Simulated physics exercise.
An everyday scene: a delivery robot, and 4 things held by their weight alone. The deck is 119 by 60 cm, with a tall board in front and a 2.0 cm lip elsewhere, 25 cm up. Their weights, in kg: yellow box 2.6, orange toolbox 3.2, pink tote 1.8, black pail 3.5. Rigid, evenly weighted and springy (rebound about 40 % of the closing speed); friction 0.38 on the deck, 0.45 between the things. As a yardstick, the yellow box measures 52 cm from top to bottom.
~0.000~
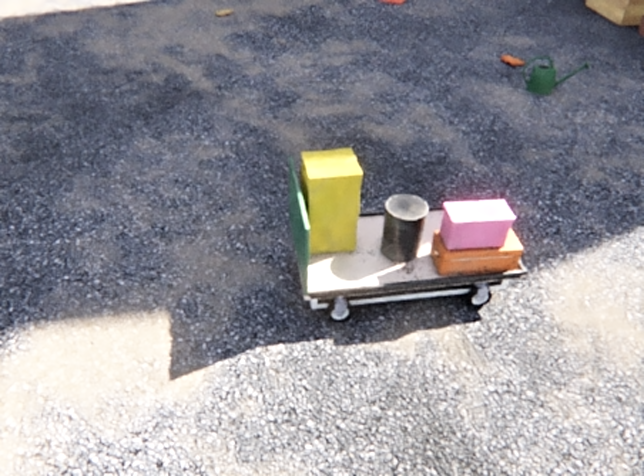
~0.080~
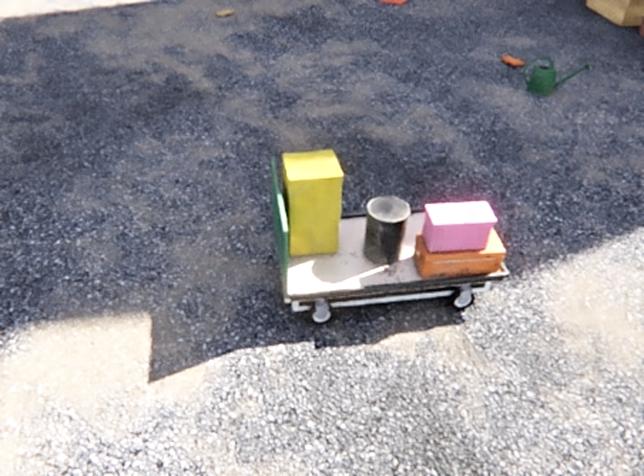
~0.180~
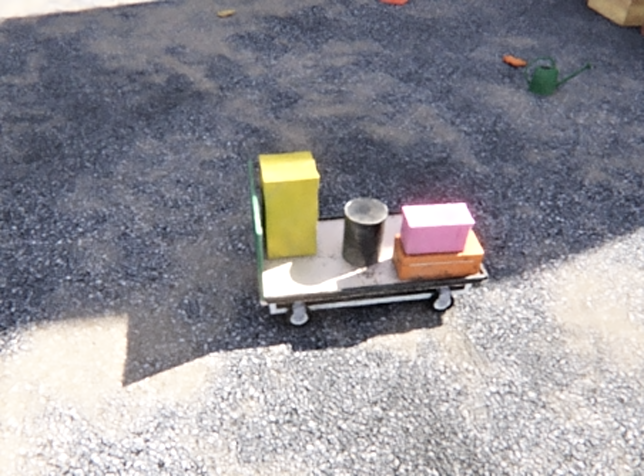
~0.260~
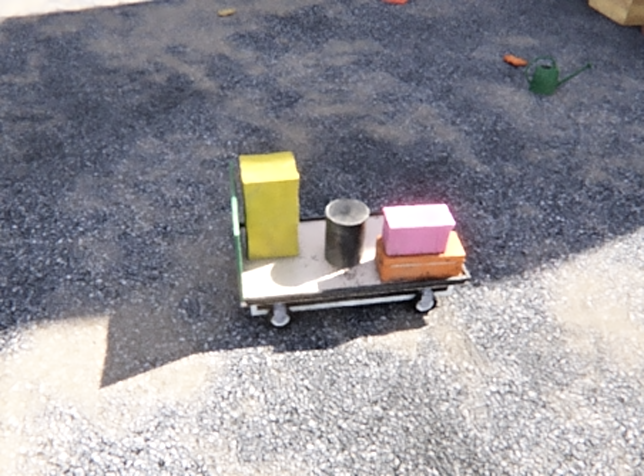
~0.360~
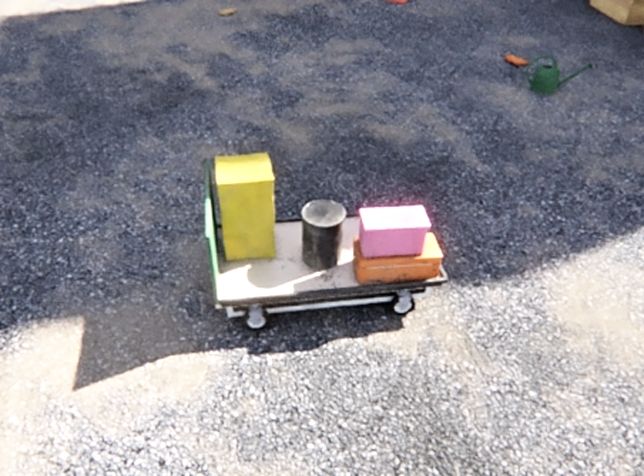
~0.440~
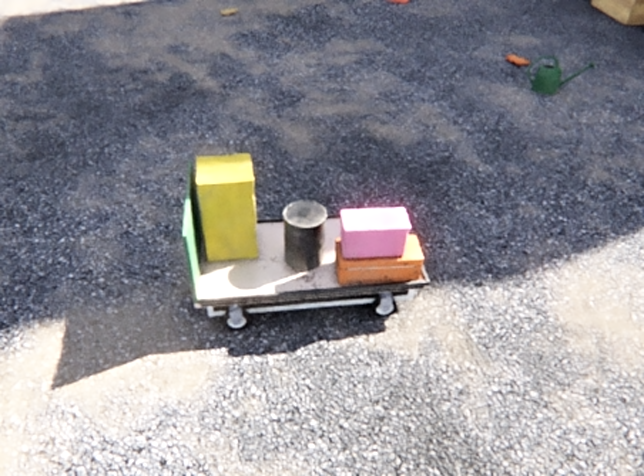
A low, flat cart rolls steadily leftward across sunlit and shaded gravel, seen from above and to one side by a camera that stays still. On its pale deck stand a tall yellow box by the green board at the left end, a black pail in the middle, and a pink tote on an orange toolbox at the right. The load rides along without visibly shifting, while a green watering can stays put at upper right.
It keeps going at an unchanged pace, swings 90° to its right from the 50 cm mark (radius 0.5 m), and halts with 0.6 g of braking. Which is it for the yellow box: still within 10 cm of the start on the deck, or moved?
The yellow box leaves its spot.
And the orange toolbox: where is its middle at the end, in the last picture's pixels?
At about (231, 158).
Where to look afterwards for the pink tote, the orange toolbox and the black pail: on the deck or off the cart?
The pink tote finishes off the cart; the orange toolbox ends on the deck; the black pail finishes off the cart.
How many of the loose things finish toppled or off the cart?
In all, 3.
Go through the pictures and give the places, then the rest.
In the first picture, cart has run 0 cm; yellow box (329, 203); orange toolbox (475, 251).
In the second picture, cart has run 10 cm; black pail (385, 231); orange toolbox (458, 253).
In the third picture, cart has run 23 cm; pink tote (435, 230); black pail (364, 233).
In the fourth picture, cart has run 34 cm; orange toolbox (418, 256); pink tote (416, 231).
In the fifth picture, cart has run 47 cm; black pail (323, 235); orange toolbox (396, 258).
In the sixth picture, cart has run 57 cm; yellow box (228, 209); pink tote (373, 234).
By 0.74 s, cart has run 96 cm, turned 36°; yellow box tilted 15° near (171, 181); black pail 15 cm from its spot; pink tote 2 cm from its spot.
By 1.14 s, cart has run 148 cm, turned 88°; yellow box and black pail now off the cart; pink tote tilted 19°; orange toolbox 2 cm from its spot.
By 1.54 s, cart has run 173 cm, turned 90°, stopped; pink tote now off the cart; orange toolbox 9 cm from its spot.
When it is over (1.9 s), off the cart, yellow box, pink tote and black pail; orange toolbox within 10 cm of the start. End places, in pixels of the last picture, yellow box near (162, 110).
